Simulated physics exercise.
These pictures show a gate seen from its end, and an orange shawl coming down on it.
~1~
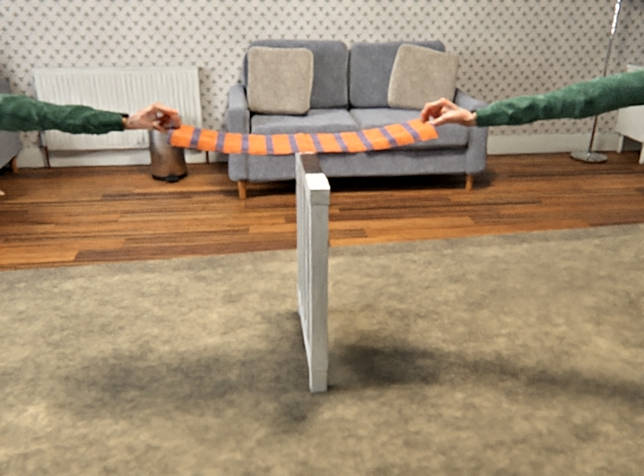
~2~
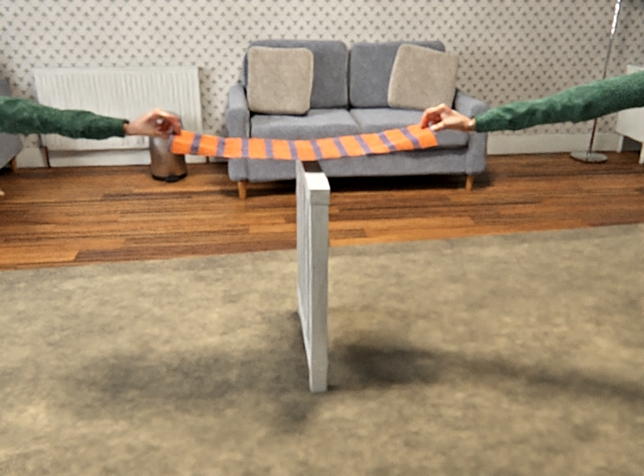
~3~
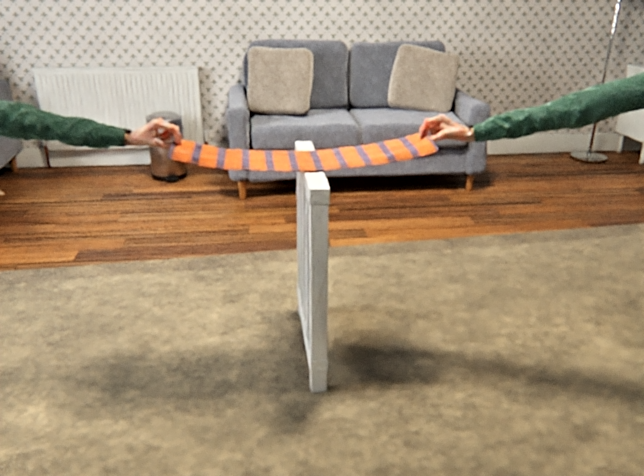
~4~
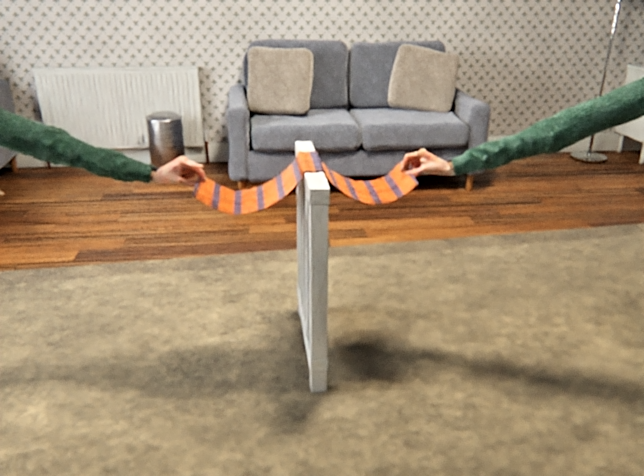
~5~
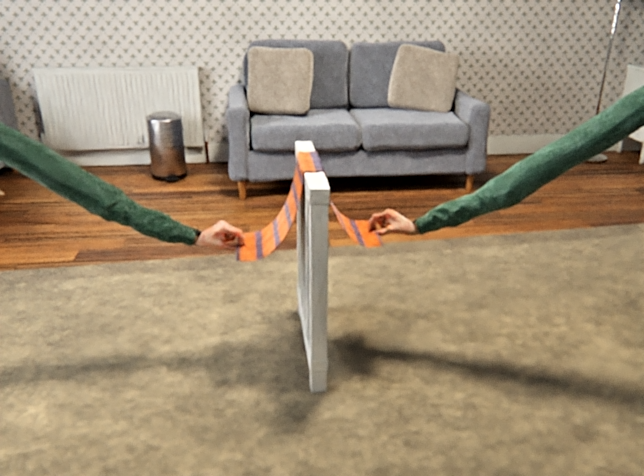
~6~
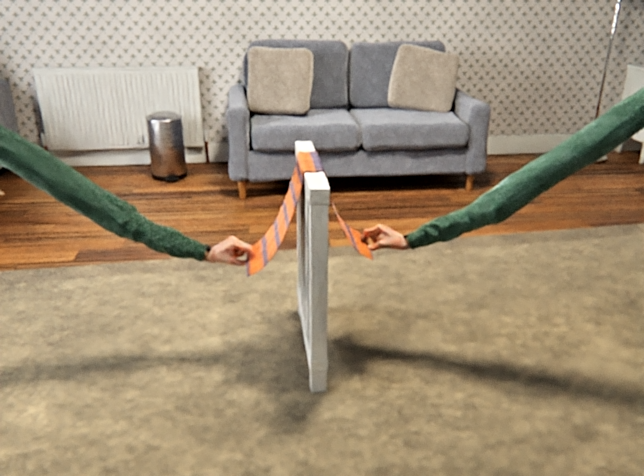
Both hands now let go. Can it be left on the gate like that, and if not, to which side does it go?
In the end the orange shawl hangs there.
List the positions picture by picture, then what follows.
The first frame shows left end (171, 145); right end (437, 137); top of the gate (320, 192).
The second frame shows left end (171, 153); right end (436, 145).
The third frame shows left end (172, 159); right end (435, 152); top of the gate (320, 192).
The fourth frame shows left end (196, 198); right end (416, 186).
The fifth frame shows left end (240, 261); right end (380, 246).
The sixth frame shows left end (251, 275); right end (371, 259); both sides about alike.
Then, 0.20 s after the last picture, shawl hanging on both sides, left end near (264, 271), right end near (350, 257).
Then, 0.30 s after the last picture, shawl hanging on both sides, left end near (288, 275), right end near (329, 262).
At rest, shawl hanging on both sides, left end near (302, 276), right end near (320, 263). The orange shawl keeps its place.
